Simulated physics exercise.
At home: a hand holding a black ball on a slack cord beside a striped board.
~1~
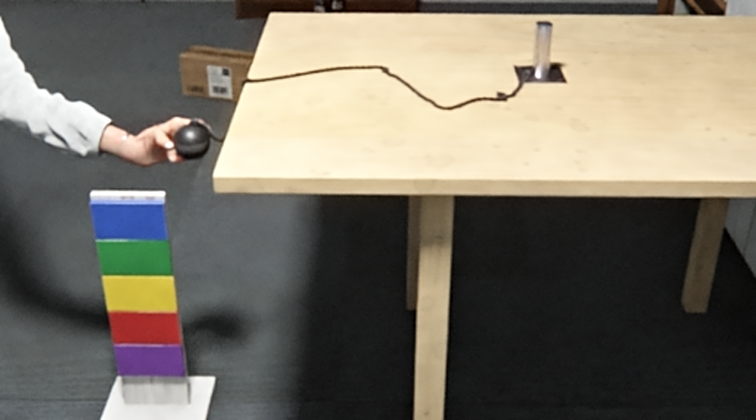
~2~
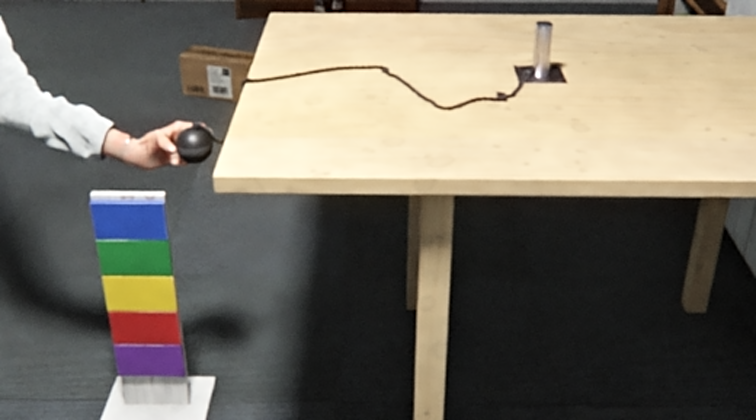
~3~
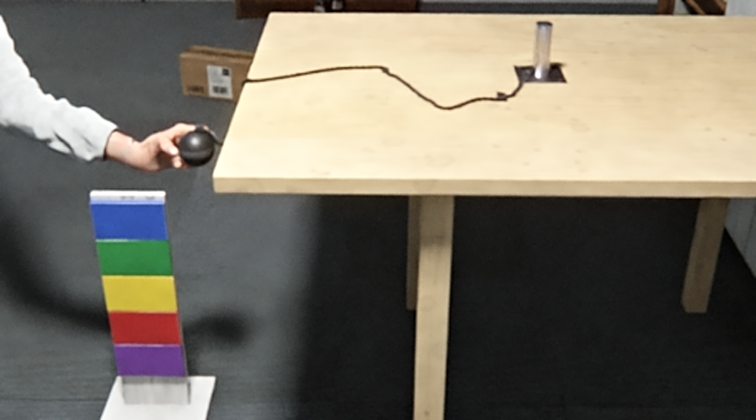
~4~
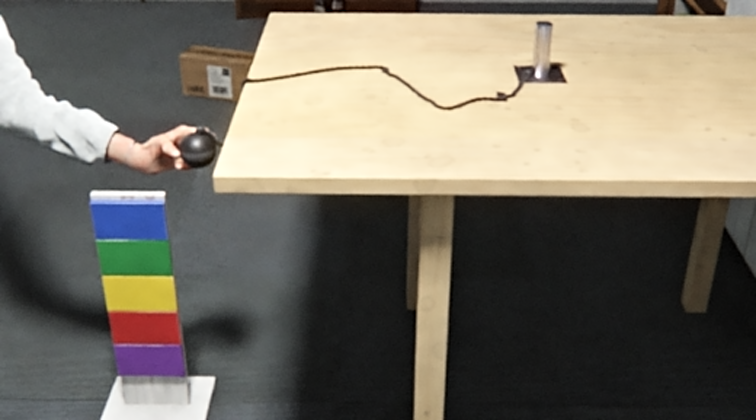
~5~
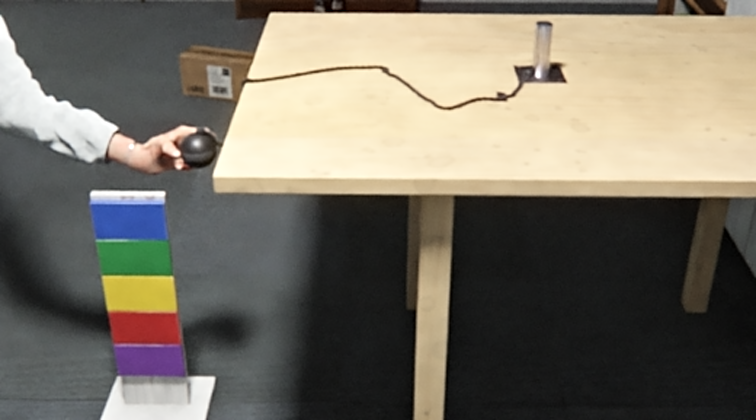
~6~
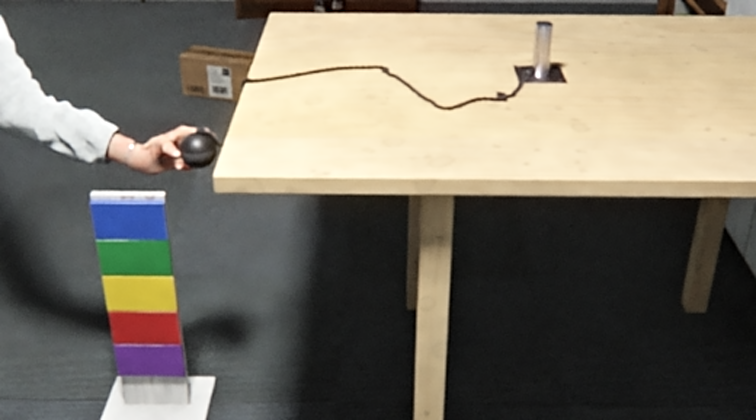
A black ball held in a hand at the left shifts very slightly right and down beside the edge of a pale wooden table, then stays nearly still. Its slack dark cord lies in bends across the tabletop to a small upright post, while a blue, green, yellow, red and purple striped board stands below the hand. The slightly elevated view of the dark-floored room remains fixed.
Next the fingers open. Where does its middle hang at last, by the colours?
The cord holds its middle at red.
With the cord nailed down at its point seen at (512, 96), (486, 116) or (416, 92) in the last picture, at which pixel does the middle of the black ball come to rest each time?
Near (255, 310), (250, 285) and (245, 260).
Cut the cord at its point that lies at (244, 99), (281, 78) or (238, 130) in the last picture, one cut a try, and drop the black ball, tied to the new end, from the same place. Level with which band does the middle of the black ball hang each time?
In that order: Green; blue; yellow.
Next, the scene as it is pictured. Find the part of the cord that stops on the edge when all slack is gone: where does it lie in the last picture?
Near (388, 69).
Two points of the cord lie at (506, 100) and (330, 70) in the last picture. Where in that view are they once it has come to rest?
They go to (431, 81) and to (246, 156).
A little later, ball near (258, 297); level with yellow.
Next, ball near (251, 327); level with red.
When it is over, ball near (262, 332); level with red. At red.
